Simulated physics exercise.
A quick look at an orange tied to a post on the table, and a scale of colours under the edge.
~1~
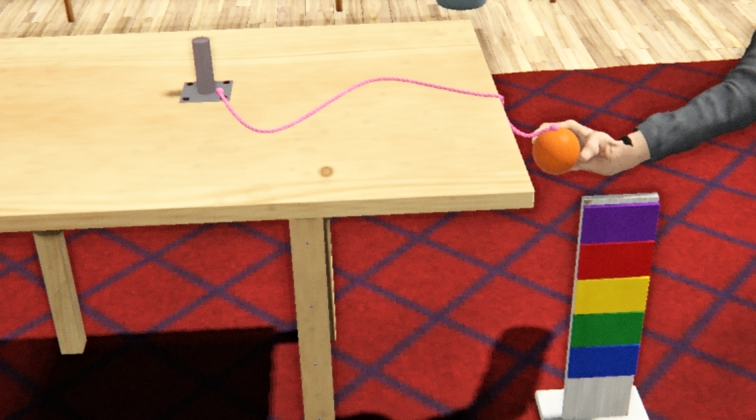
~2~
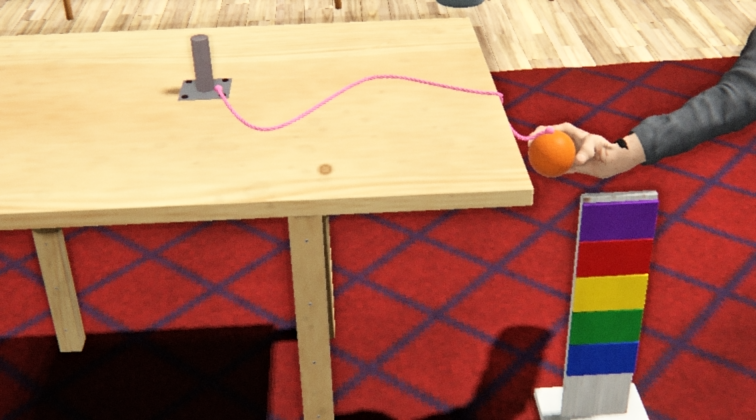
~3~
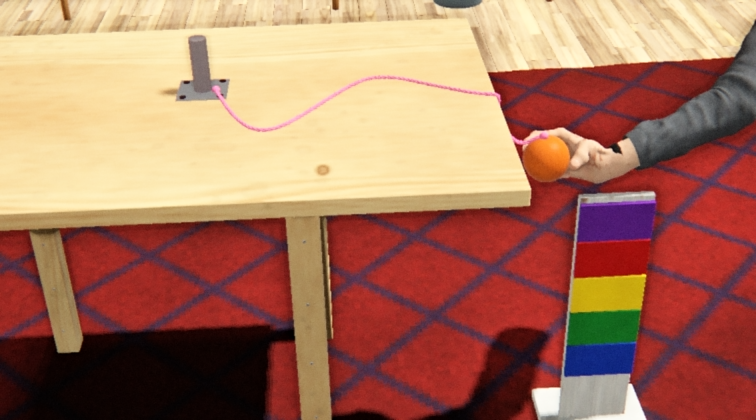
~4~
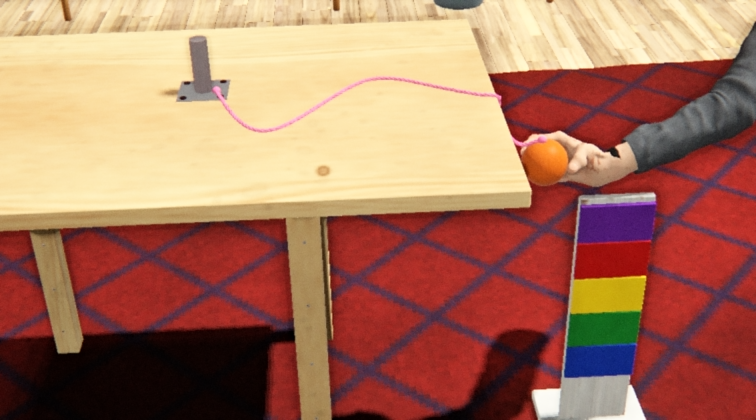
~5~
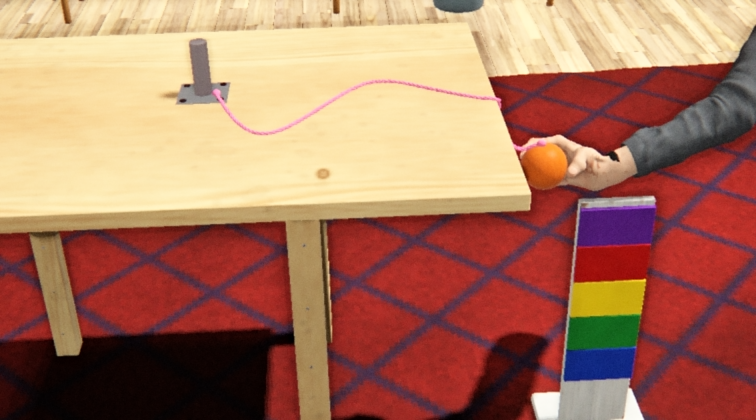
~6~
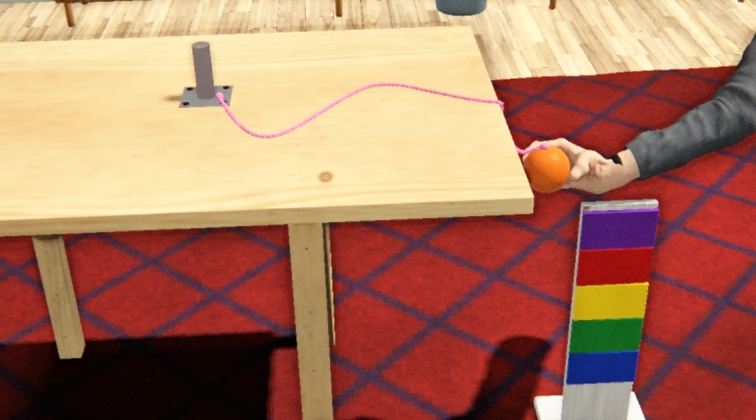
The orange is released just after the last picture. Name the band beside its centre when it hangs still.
The shoelace holds its middle at yellow.
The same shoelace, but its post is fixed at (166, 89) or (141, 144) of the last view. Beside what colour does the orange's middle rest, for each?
Taking them in turn: Red; red.
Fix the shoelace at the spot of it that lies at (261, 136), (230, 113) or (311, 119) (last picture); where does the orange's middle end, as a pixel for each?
In that order: (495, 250), (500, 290) and (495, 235).
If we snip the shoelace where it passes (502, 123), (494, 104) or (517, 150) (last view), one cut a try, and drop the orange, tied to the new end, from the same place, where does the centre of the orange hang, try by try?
The places are (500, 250), (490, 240) and (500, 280).
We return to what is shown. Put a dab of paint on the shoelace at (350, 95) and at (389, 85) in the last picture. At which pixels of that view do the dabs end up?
They go to (453, 106) and to (501, 114).
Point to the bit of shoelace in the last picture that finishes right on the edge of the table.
It lies at about (389, 85).
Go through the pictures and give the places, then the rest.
The first frame shows orange (556, 150); purple (620, 225); red (616, 262); yellow (612, 297); green (608, 330); blue (604, 363).
The second frame shows orange (552, 154); shoelace through (229, 107) (282, 126) (337, 94) (408, 79) (484, 93).
The third frame shows orange (546, 159).
The fourth frame shows orange (544, 162); shoelace through (228, 108) (280, 128) (335, 96) (406, 80) (483, 95).
The fifth frame shows orange (544, 166).
The sixth frame shows orange (546, 169); shoelace through (230, 114) (283, 134) (337, 102) (409, 87) (485, 101).
Soon after, orange near (534, 287); level with yellow.
Then, orange near (466, 296); level with yellow.
Further on, orange near (506, 302); level with yellow.
At rest, orange near (494, 304); level with yellow. At yellow.
